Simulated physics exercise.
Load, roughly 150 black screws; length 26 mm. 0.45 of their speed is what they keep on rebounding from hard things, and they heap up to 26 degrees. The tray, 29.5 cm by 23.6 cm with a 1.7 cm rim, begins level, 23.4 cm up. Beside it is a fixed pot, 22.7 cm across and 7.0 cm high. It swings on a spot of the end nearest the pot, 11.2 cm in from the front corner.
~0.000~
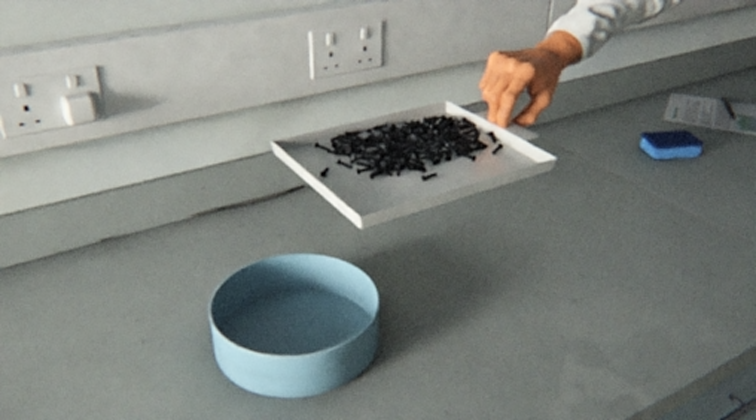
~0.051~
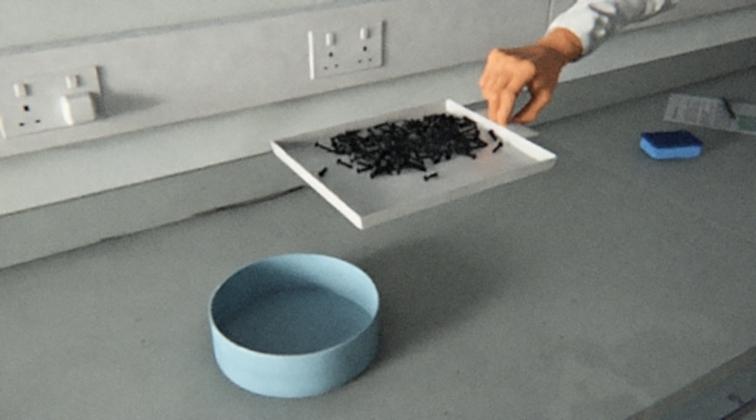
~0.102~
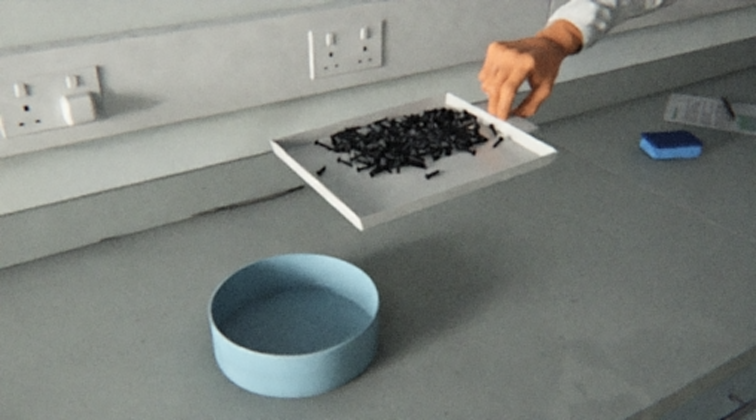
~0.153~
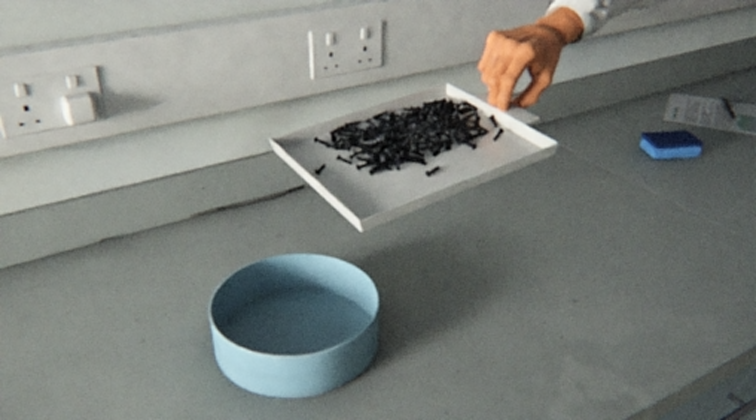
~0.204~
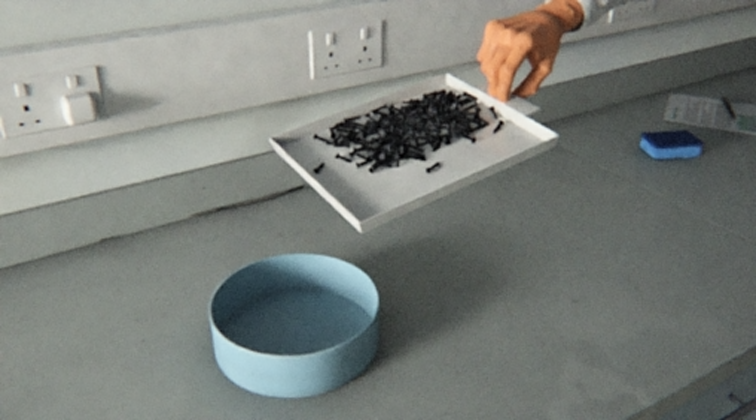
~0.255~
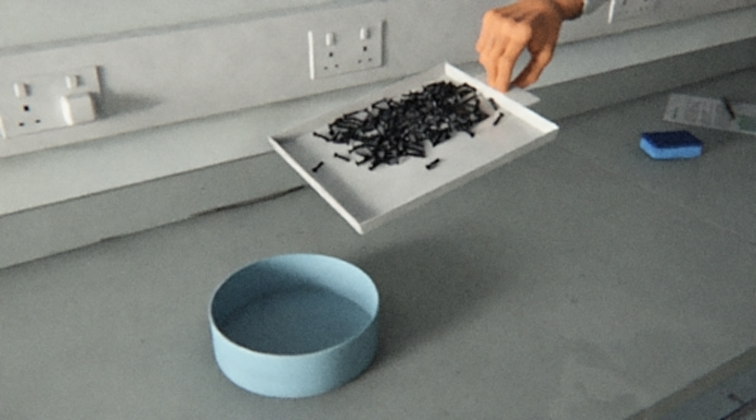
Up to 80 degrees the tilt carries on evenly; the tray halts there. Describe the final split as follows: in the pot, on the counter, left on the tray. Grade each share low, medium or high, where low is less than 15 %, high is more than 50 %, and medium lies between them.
Shares - pot: High, counter: Medium, tray: Low.
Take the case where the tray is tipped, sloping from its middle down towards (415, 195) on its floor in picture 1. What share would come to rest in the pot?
Near 25 percent, give or take.
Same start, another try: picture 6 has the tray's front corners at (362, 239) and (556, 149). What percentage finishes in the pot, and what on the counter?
Pot 25; counter 75.
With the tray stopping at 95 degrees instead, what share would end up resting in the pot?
In that case some 70 per cent.
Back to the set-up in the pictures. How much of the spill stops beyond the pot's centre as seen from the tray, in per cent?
Around 70 per cent, give or take.
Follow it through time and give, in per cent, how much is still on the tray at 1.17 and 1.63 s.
Estimates: 65; 30.
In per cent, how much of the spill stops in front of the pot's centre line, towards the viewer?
About 100 per cent.
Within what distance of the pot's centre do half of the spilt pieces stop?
18 cm.
After 0.81 s, tilt 44 degrees; the tray holds 100 %, the pot 0 %.
After 1.17 s, tilt 65 degrees; the tray holds 65 %, the pot 10 %.
After 1.63 s, tilt 80 degrees; the tray holds 30 %, the pot 40 %.
By 2.8 s all is still; pot 65 %, counter 30 %, tray 5 %.
